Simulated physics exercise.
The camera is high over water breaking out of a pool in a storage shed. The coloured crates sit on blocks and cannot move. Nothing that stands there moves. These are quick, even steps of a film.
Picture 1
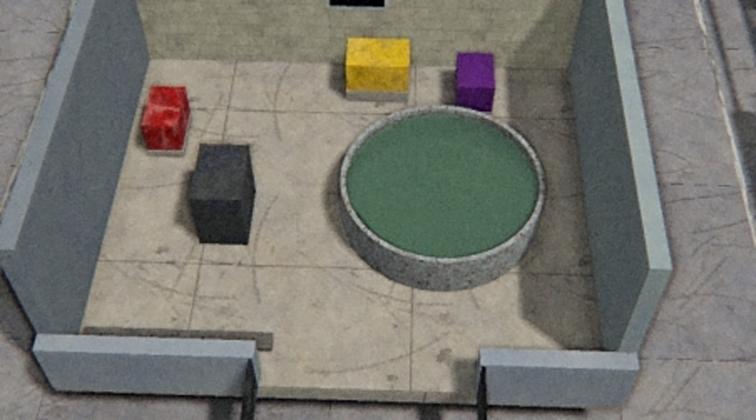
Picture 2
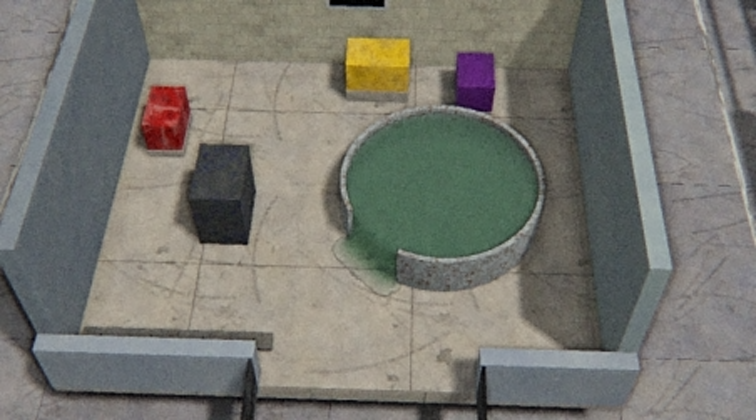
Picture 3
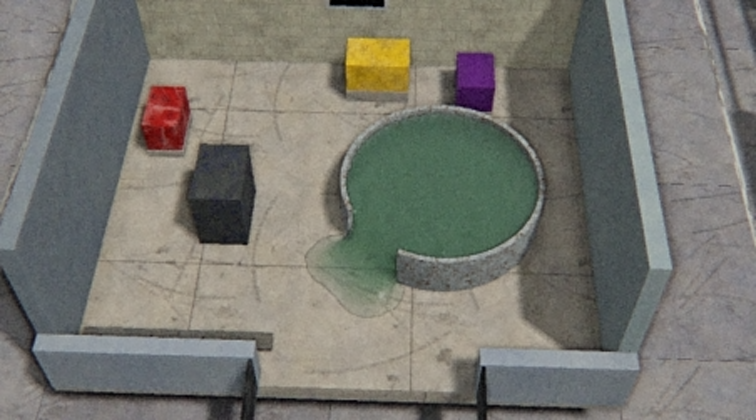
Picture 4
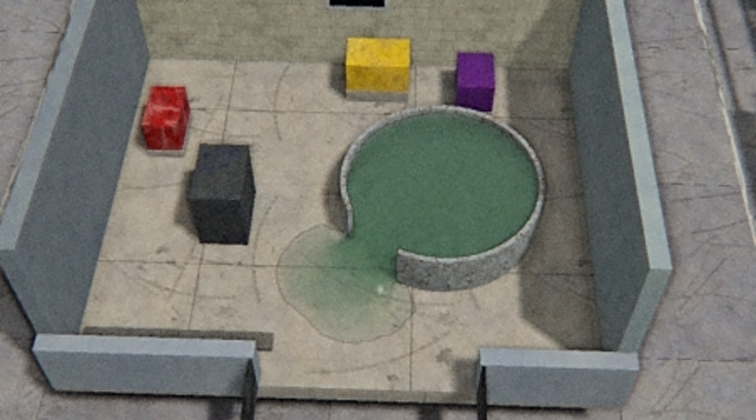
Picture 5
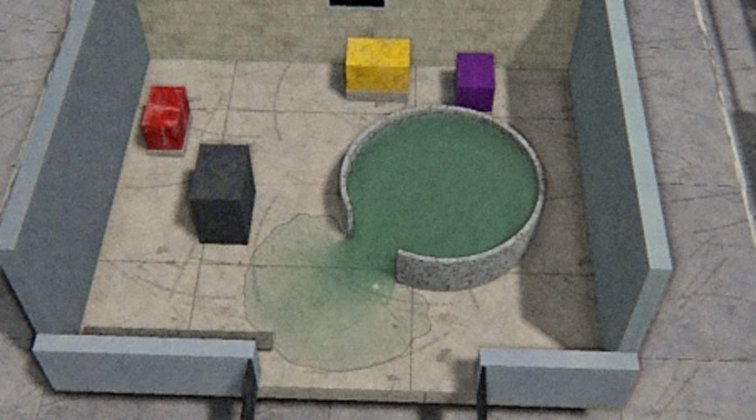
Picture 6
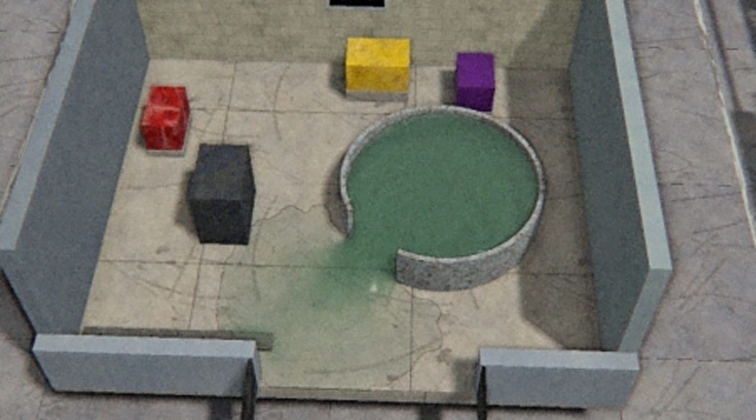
Green water sits still in a round stone pool inside a walled space with red, yellow, purple and dark gray blocks. A gap then opens at the pool's lower left, and the water pours out, spreading across the floor in a widening, thinning sheet toward the front left.
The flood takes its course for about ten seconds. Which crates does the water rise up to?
The yellow crate stays dry; the red crate gets wet; the purple crate gets wet.
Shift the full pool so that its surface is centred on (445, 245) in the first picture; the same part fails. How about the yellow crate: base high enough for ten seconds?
The yellow one stays dry.
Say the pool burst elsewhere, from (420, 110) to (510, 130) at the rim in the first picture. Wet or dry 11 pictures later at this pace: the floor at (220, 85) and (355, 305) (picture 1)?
In turn: Covered, no water.
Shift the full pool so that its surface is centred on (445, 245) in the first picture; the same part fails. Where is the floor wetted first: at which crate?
The red-painted one.
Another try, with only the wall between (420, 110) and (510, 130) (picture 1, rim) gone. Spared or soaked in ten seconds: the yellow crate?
In short: Yellow crate takes water.
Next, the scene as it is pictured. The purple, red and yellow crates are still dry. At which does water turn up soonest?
That is the red crate.
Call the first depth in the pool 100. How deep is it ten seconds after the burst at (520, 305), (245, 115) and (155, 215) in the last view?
Roughly 0, 6 and 16 per cent, in turn.
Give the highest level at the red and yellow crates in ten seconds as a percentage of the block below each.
Near 150 and 60 in a hundred.
A moment on, water covers 25 % of the floor; the yellow crate not reached, the red crate not reached, the purple crate not reached.
Next, water covers 30 % of the floor; the yellow crate not reached, the red crate not reached, the purple crate not reached.
Then, water covers 35 % of the floor; the yellow crate not reached, the red crate water round its plinth, the purple crate not reached.
Later, water covers 65 % of the floor; the yellow crate water round its plinth, the red crate water round its plinth, the purple crate not reached.
In the end, water covers 80 % of the floor; the yellow crate stayed above the water, the red crate was topped, the purple crate was topped.
